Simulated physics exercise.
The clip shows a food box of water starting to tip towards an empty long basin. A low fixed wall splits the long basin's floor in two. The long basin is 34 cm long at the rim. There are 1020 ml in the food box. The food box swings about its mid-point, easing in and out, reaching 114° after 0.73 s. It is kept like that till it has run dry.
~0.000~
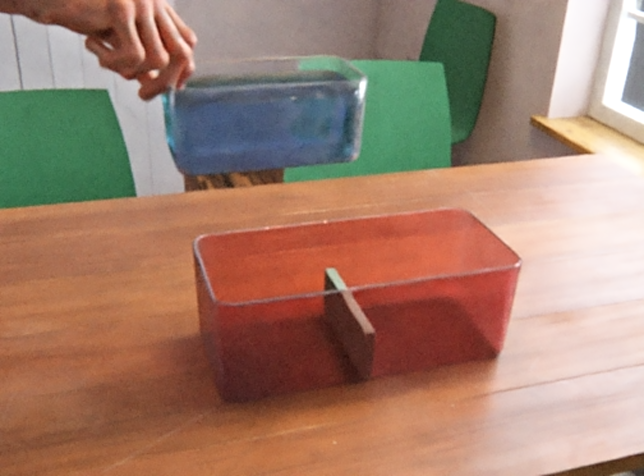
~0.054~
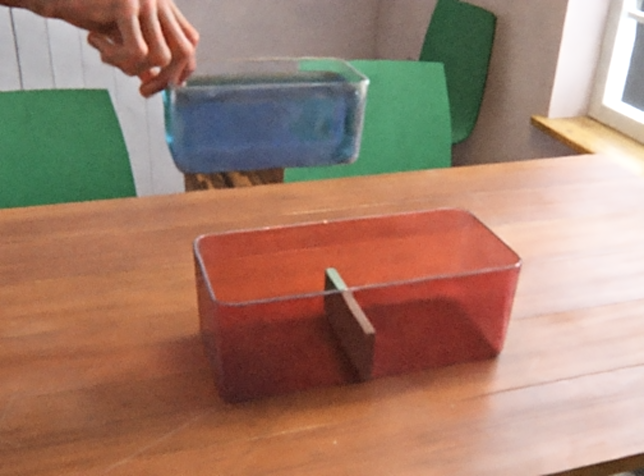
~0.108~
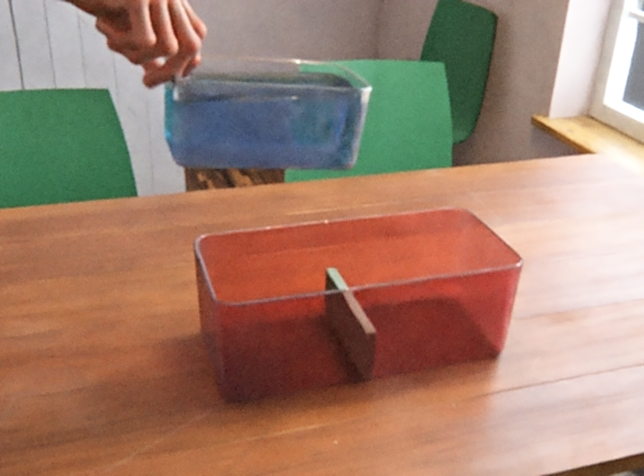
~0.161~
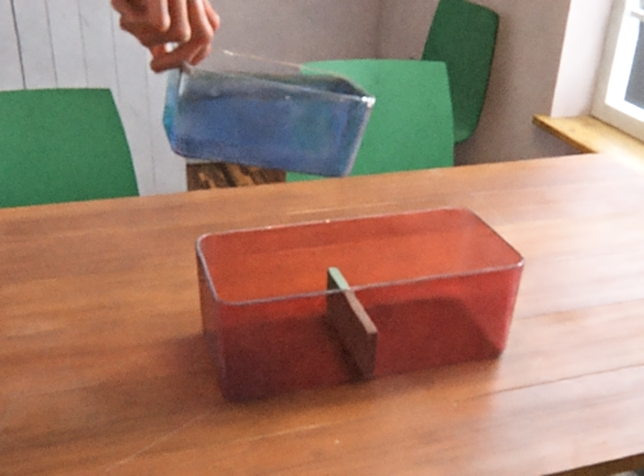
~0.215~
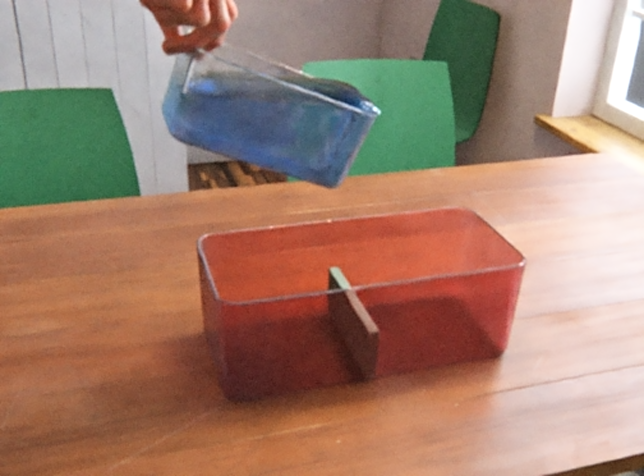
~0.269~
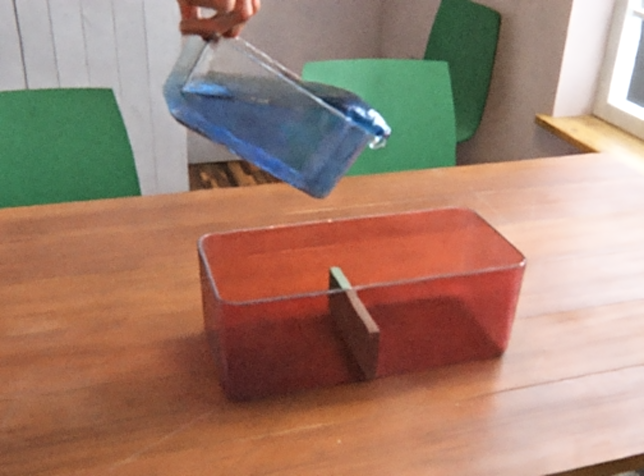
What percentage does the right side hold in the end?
The far part has some 73 per cent.
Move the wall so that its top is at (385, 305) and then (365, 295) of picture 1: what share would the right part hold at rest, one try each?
First 45, then 65 per cent.
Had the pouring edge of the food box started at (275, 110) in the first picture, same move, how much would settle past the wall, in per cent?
Then about 15 per cent.
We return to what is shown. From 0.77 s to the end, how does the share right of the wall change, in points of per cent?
The share moves up, by some 3 per cent.
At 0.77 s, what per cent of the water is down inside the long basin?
About 84 per cent.
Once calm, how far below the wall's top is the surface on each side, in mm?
Some 52 mm on the left and 28 mm on the right.
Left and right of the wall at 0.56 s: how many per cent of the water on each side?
Some 0 per cent left and 44 right.
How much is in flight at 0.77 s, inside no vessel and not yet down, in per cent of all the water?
Some 10 per cent.
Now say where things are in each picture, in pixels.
It leans 0°; its right rim is at (354, 69); the water meets the walls at (166, 89) and (349, 80); the long basin's rim runs from (202, 271) to (494, 235); the wall's top is at (348, 299), in the first picture.
It leans 2°; its right rim is at (355, 72); the water meets the walls at (167, 88) and (350, 80), in the second picture.
It leans 6°; its right rim is at (358, 79); the water meets the walls at (170, 84) and (353, 83), in the third picture.
It leans 13°; its right rim is at (361, 90); the water meets the walls at (175, 82) and (358, 87), in the fourth picture.
It leans 23°; its right rim is at (363, 106); the water meets the walls at (176, 84) and (360, 98); 3 per cent is over the edge, in the fifth picture.
It leans 34°; its right rim is at (360, 124); the water meets the walls at (174, 82) and (347, 108); 9 per cent is over the edge, in the sixth picture.
After 0.56 s the tilt is 99° and 13 per cent is still to pour, 0 is left of the wall and 45 right of it.
After 0.77 s the tilt is 114° and 1 per cent is still to pour, 14 is left of the wall and 70 right of it.
After 0.99 s the tilt is 114° and 0 per cent is still to pour, 18 is left of the wall and 73 right of it.
After 1.23 s the tilt is 114° and 0 per cent is still to pour, 19 is left of the wall and 73 right of it.
In the end 19 per cent lies left of the wall, 73 right of it and 8 outside.
